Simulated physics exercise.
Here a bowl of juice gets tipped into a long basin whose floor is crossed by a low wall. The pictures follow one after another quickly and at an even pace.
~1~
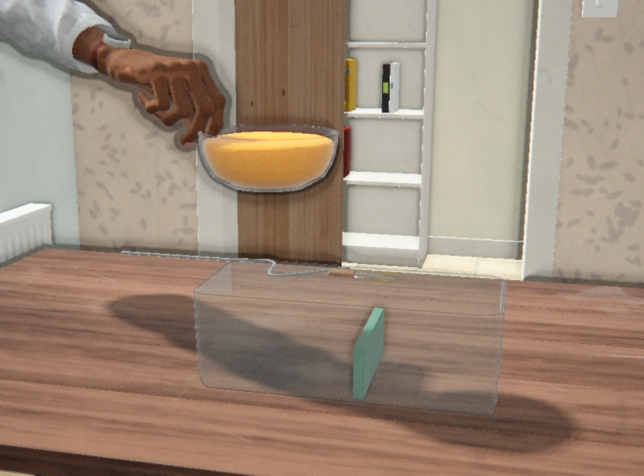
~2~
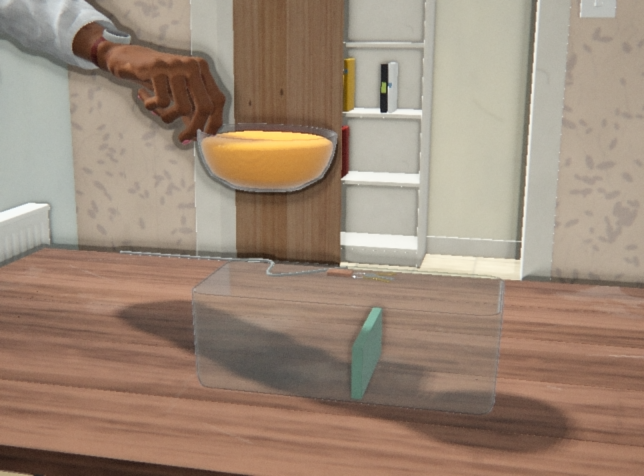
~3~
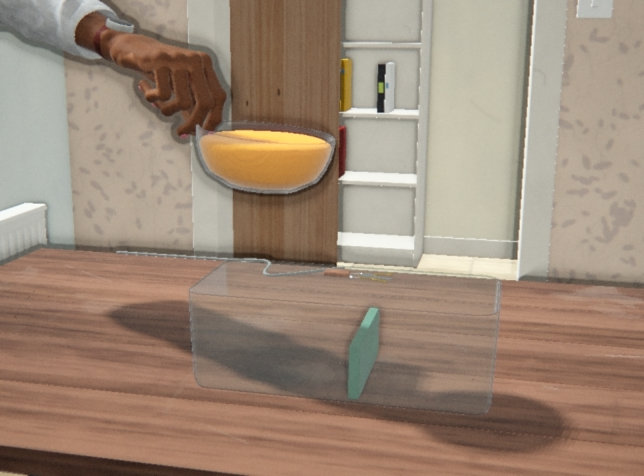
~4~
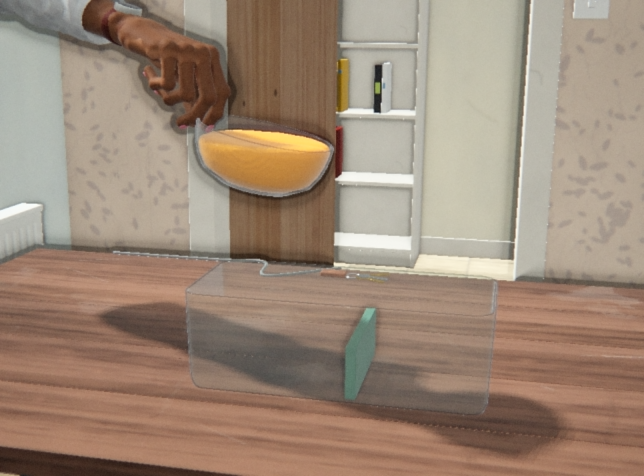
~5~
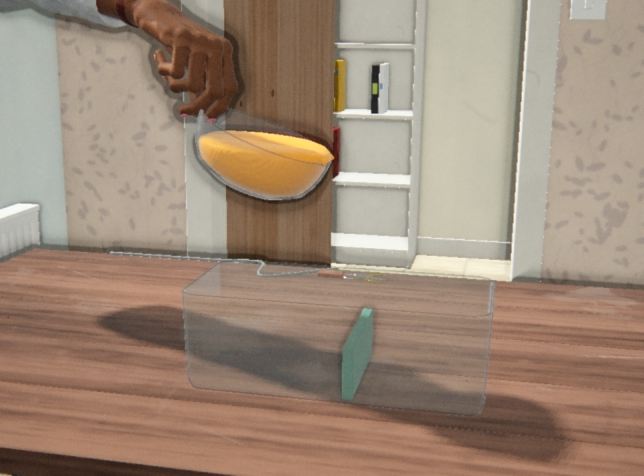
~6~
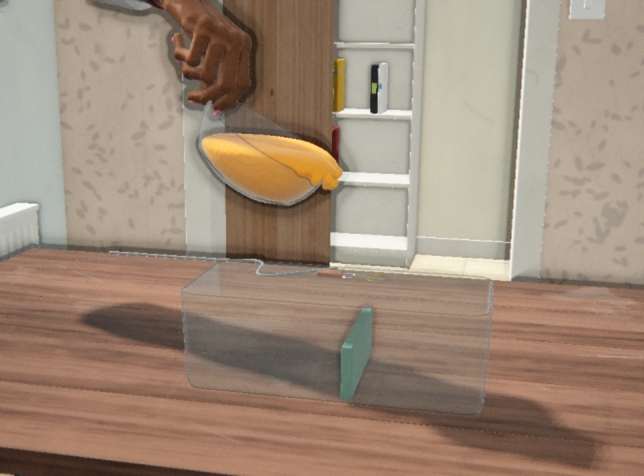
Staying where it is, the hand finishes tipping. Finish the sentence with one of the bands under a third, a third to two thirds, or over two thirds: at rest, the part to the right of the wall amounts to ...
At rest, the part to the right of the wall amounts to a third to two thirds.
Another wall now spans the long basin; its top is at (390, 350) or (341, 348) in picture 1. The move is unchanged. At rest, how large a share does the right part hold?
First try around 35 percent; second try around 75 percent.
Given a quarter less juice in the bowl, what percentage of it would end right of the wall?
The share comes to some 45 parts in a hundred.
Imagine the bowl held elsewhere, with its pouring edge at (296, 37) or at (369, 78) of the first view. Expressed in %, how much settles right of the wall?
In turn 35 and 80 in a hundred.
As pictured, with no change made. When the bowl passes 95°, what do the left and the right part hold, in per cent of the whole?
Left side: 10 in a hundred; right side: 50 in a hundred.
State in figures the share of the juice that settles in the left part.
I'd say near 40 in a hundred.
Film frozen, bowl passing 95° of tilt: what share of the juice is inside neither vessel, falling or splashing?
It's close to 35 percent.
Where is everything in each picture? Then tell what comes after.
Tilt 0°; pouring edge (335, 136); surface from (209, 138) to (333, 142); the long basin's rim runs from (213, 276) to (504, 297); the wall's top is at (370, 328), in the first frame.
Tilt 1°; pouring edge (334, 138); surface from (207, 137) to (332, 144), in the second frame.
Tilt 6°; pouring edge (333, 143); surface from (206, 135) to (331, 146), in the third frame.
Tilt 13°; pouring edge (331, 152); surface from (205, 134) to (330, 149), in the fourth frame.
Tilt 22°; pouring edge (328, 164); surface from (204, 134) to (324, 157); 3 per cent is over the edge, in the fifth frame.
Tilt 33°; pouring edge (325, 177); surface from (207, 136) to (316, 161); 11 per cent is over the edge, in the sixth frame.
A moment on, the bowl is tipped on its side and 8 per cent is still to pour, 10 is left of the wall and 49 right of it.
Next, the bowl is tipped right over and 0 per cent is still to pour, 39 is left of the wall and 56 right of it.
Then the bowl is tipped right over and 0 per cent is still to pour, 42 is left of the wall and 56 right of it.
Later the bowl is tipped right over and 0 per cent is still to pour, 42 is left of the wall and 56 right of it.
In the end 42 per cent lies left of the wall, 56 right of it and 2 outside.
